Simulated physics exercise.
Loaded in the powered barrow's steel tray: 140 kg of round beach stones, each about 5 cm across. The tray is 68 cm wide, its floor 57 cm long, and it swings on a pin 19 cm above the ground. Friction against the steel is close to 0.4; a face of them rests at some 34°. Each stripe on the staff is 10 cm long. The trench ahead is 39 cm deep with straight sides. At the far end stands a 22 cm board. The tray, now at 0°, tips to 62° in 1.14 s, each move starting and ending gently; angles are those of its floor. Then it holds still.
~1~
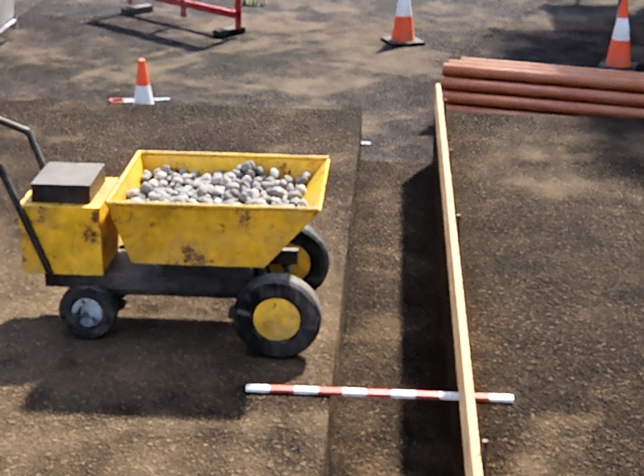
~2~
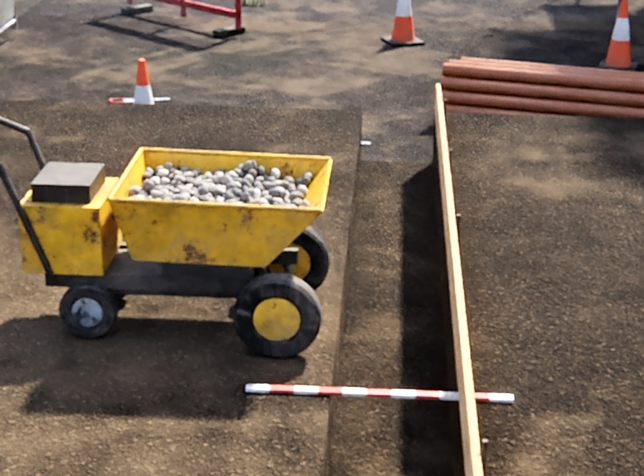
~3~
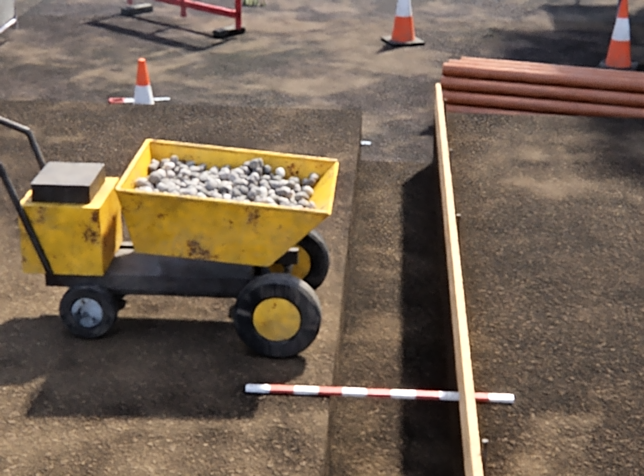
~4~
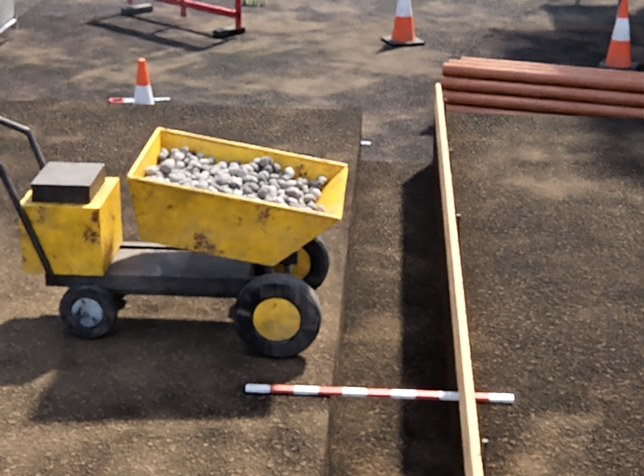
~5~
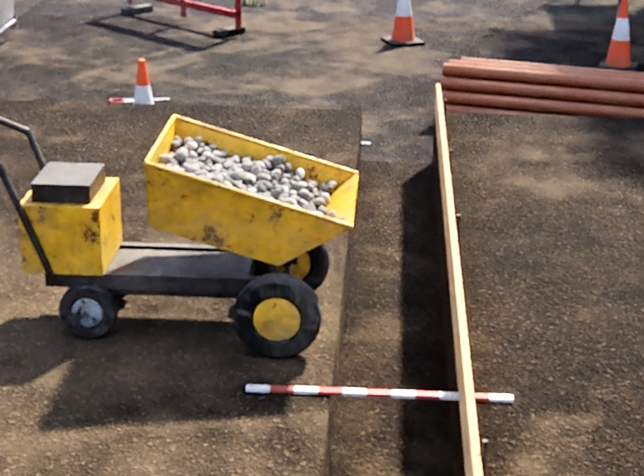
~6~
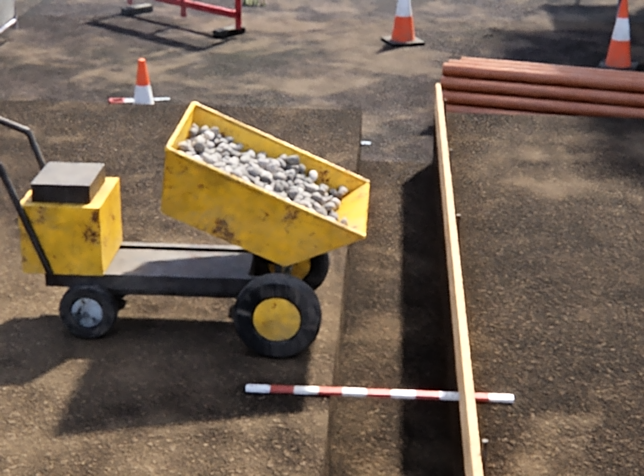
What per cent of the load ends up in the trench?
Roughly 90 per cent ends in the trench.
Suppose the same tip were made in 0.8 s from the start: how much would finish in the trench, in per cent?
Then about 85 per cent.
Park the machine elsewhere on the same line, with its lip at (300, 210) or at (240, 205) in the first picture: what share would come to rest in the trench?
About 100 and 100 per cent.
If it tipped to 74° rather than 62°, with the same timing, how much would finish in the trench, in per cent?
Then about 95 per cent.
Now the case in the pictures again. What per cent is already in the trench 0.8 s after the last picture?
About 25 per cent by then.
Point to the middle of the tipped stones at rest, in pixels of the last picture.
Their middle is at about (418, 389).
Then, 0.4 s after the last picture the floor is at 53°, 100 % in the tray; the foremost stones are at (388, 257).
Then, 0.8 s after the last picture the floor is at 62°, 72 % in the tray, 26 % in the trench, 2 % past the trench; the foremost stones are at (475, 285).
Then, 1.1 s after the last picture the floor is at 62°, 35 % in the tray, 55 % in the trench, 9 % past the trench; the foremost stones are at (573, 328).
Then, 3.1 s after the last picture the floor is at 62°, 0 % in the tray, 90 % in the trench, 10 % past the trench; the foremost stones are at (638, 326).
